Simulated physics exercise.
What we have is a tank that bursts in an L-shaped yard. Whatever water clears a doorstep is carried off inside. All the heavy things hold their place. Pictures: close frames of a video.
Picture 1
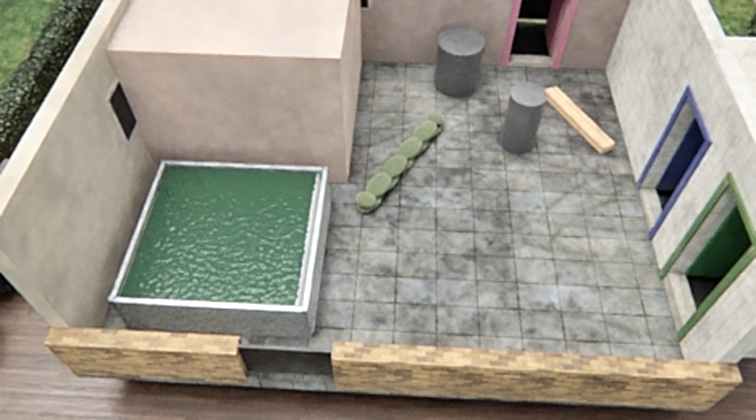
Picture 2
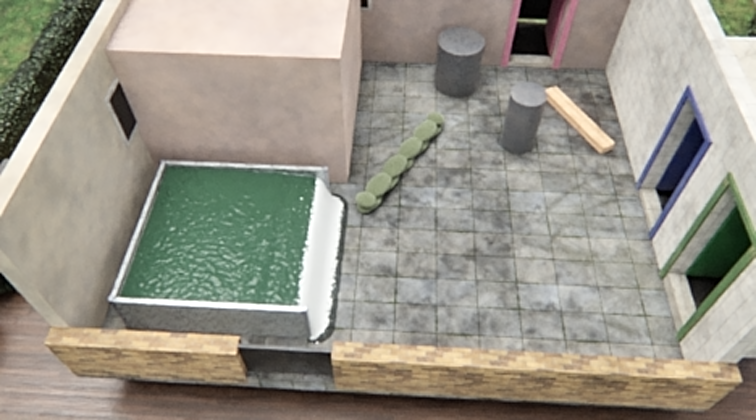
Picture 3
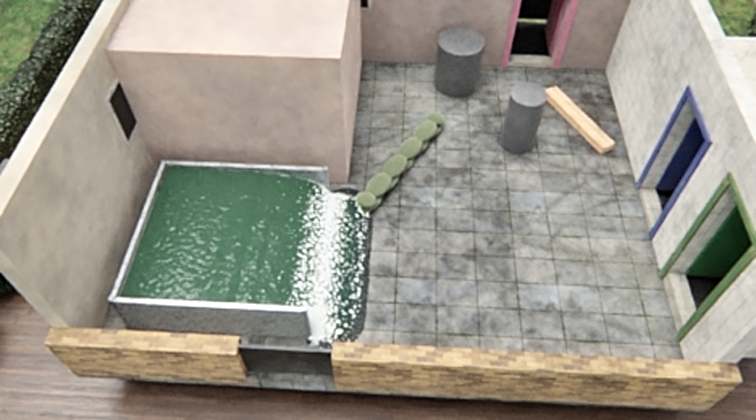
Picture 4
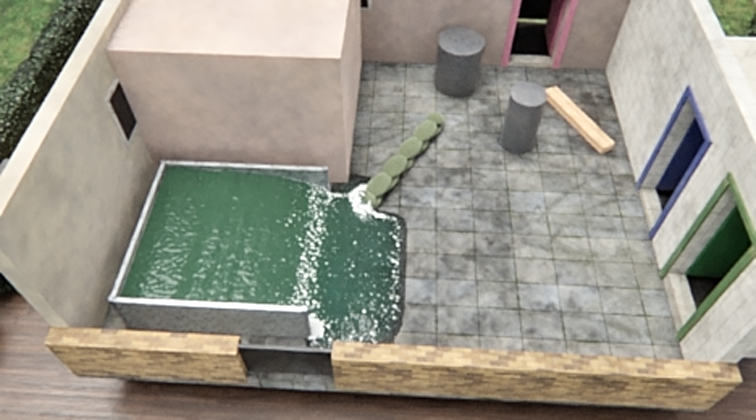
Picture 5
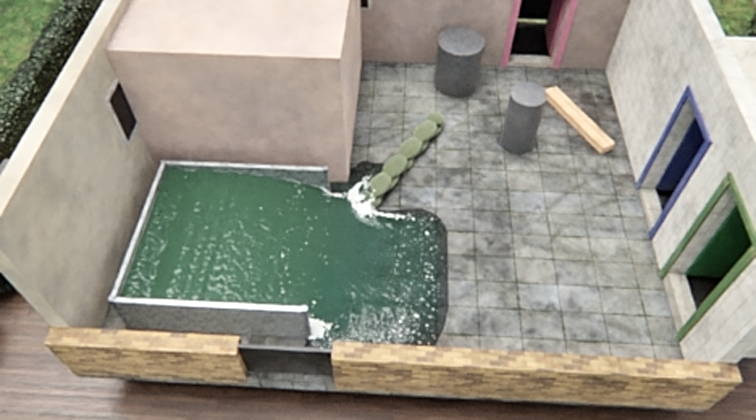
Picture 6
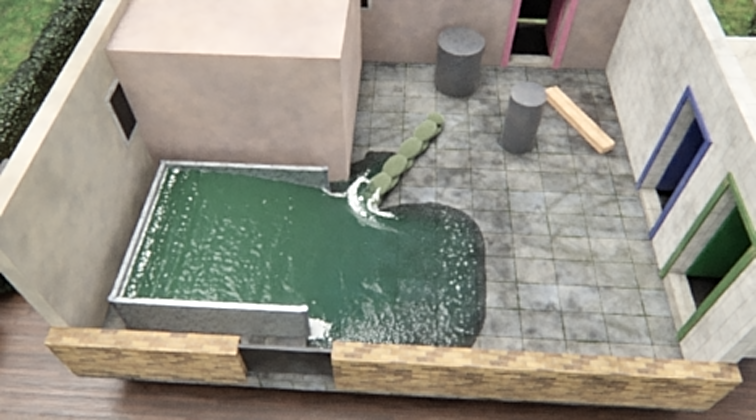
Green water bursts from the tank's right side and spreads across the grey tiled yard.
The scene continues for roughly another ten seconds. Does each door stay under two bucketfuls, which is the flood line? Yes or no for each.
Green door - no, it floods; blue door - no, it floods; pink door - no, it floods.
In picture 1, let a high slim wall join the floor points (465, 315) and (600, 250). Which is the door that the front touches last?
Last comes the one in pink.
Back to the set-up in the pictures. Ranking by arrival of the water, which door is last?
It has to be the pink one.
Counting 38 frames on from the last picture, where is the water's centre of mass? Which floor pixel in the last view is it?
The balance point is around (482, 202).
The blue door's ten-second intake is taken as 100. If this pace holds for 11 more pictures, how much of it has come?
I get 5 per cent.
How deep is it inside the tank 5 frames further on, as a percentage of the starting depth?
I'd say some 58 %.
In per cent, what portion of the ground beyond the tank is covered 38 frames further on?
My estimate is roughly 95 percent.
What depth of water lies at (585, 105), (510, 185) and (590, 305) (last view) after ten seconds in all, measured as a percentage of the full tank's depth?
Respectively 16, 16 and 10 per cent.
A moment on, water covers 50 % of the floor; the green door not reached, the blue door not reached, the pink door not reached.
Next, water covers 70 % of the floor; the green door under two buckets in, the blue door under two buckets in, the pink door not reached.
Then, water covers 80 % of the floor; the green door far over two buckets in, the blue door far over two buckets in, the pink door wet at the sill, nothing in.
Later, water covers 95 % of the floor; the green door far over two buckets in, the blue door far over two buckets in, the pink door under two buckets in.
In the end, water covers 95 % of the floor; the green door far over two buckets in, the blue door far over two buckets in, the pink door far over two buckets in.
